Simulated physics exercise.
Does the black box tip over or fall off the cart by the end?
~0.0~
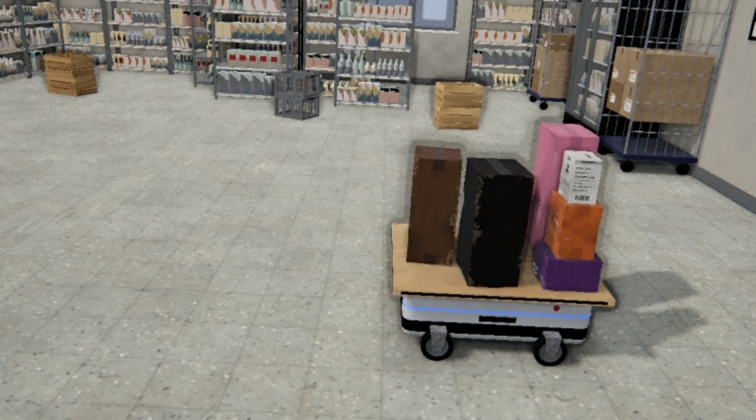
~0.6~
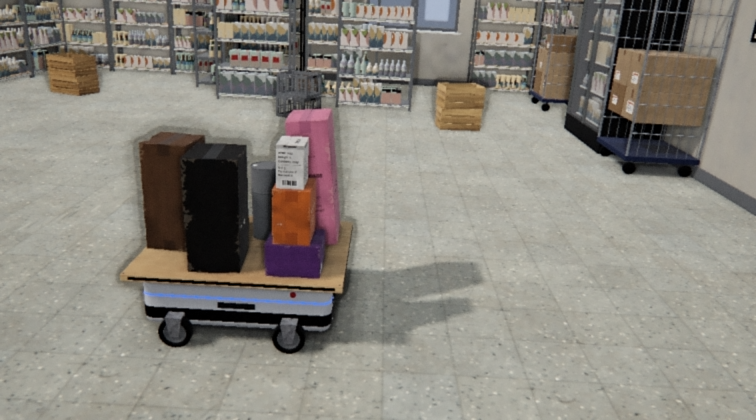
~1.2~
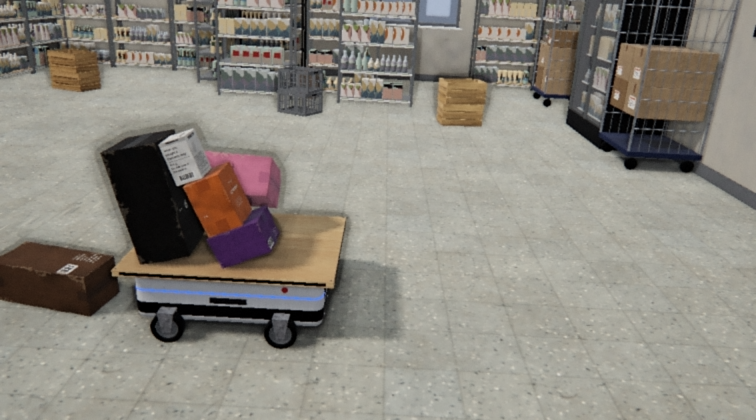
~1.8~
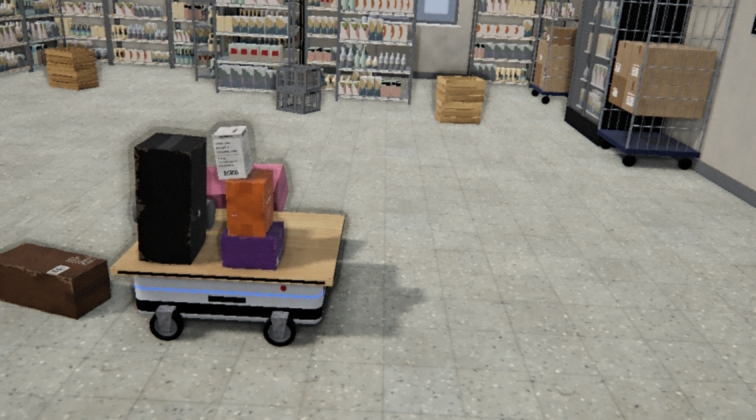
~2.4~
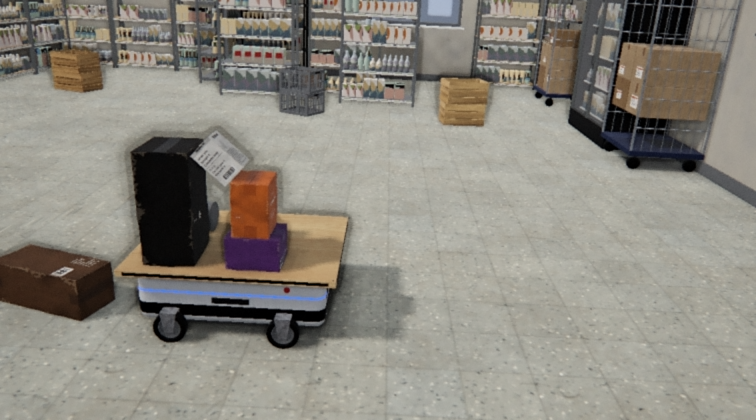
No, the black box leans to the left but rocks back and ends upright on the deck, while the grey canister behind it is the one of the two that goes over.
